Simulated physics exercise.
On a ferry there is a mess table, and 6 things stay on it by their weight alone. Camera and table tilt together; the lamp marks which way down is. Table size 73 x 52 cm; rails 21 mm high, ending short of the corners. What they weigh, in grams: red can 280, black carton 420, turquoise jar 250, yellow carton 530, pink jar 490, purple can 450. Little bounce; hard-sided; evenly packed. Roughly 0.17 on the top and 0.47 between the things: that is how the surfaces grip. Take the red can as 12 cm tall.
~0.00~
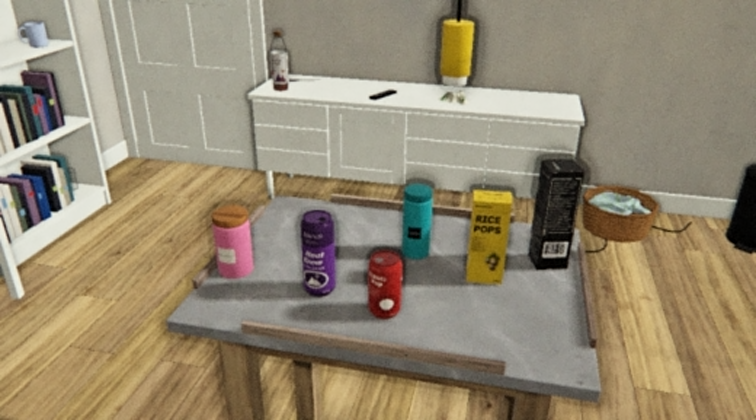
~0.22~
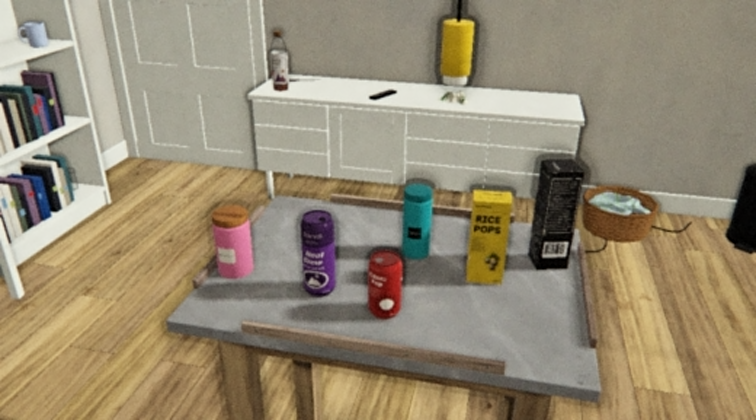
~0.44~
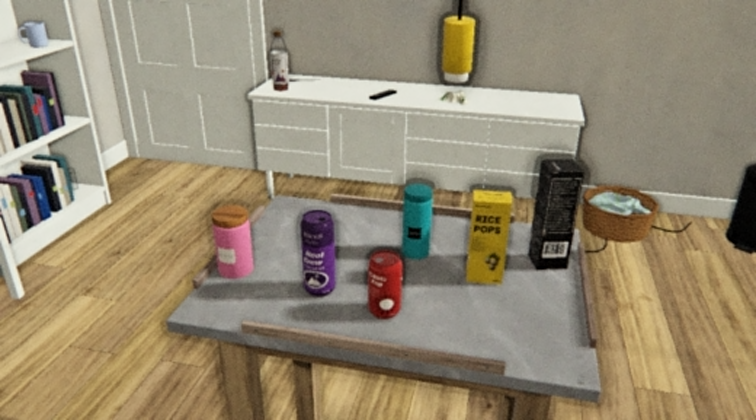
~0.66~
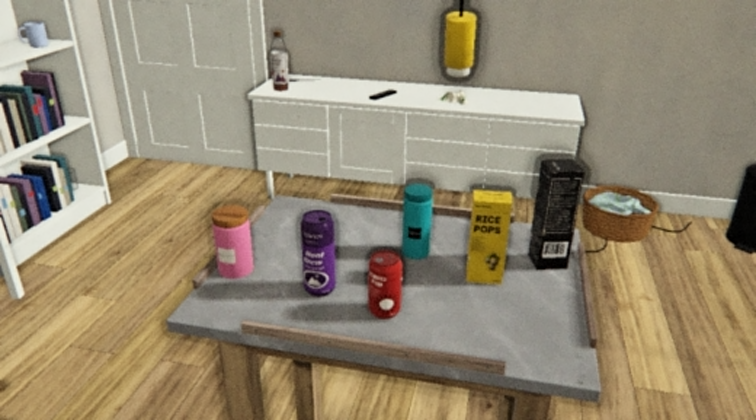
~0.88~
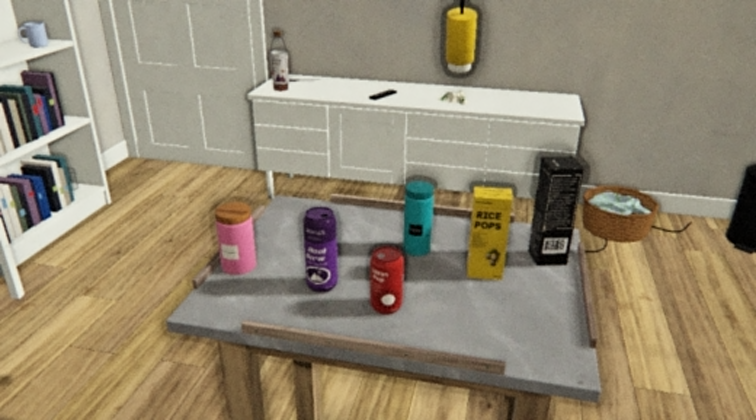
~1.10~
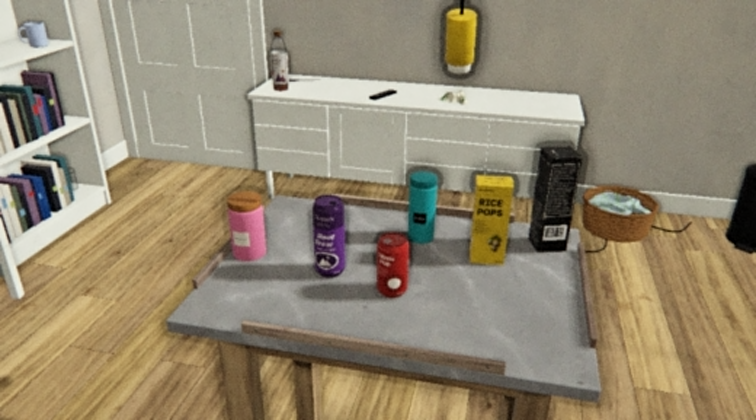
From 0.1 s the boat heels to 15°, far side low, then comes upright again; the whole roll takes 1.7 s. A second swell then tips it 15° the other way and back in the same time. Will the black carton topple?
Yes.
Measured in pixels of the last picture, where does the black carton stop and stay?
Around (498, 331).
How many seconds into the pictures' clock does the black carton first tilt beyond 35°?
Time: Approximately 1.5 s.
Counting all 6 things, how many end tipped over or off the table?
It adds up to 2.
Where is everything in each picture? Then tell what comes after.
Boat level; black carton (555, 216); red can (385, 285), in the first picture.
Floor tilted 1°, far side down; yellow carton (488, 238); pink jar (233, 242), in the second picture.
Floor tilted 5°, far side down; purple can (318, 255); red can (385, 285), in the third picture.
Floor tilted 11°, far side down; turquoise jar (417, 222); yellow carton (488, 238), in the fourth picture.
Floor tilted 15°, far side down; yellow carton (489, 234) shifted 2 cm; pink jar (236, 238), in the fifth picture.
Floor tilted 14°, far side down; black carton (554, 200) shifted 7 cm; red can (393, 266) shifted 7 cm, in the sixth picture.
Around 1.40 s, floor tilted 7°, far side down; black carton now off the table; turquoise jar tipped 10° against what carries it; purple can shifted 19 cm.
Around 2.00 s, floor tilted 2°, near side down; yellow carton now off the table; purple can shifted 26 cm; red can shifted 26 cm.
Around 2.90 s, floor tilted 12°, near side down; purple can shifted 16 cm; red can shifted 16 cm; pink jar shifted 16 cm.
Finally (4.0 s), off the table and tipped over, black carton and yellow carton; not toppled but over 5 cm from the start, turquoise jar; the other 3 still in place (within 5 cm). In the last view, black carton near (498, 331).
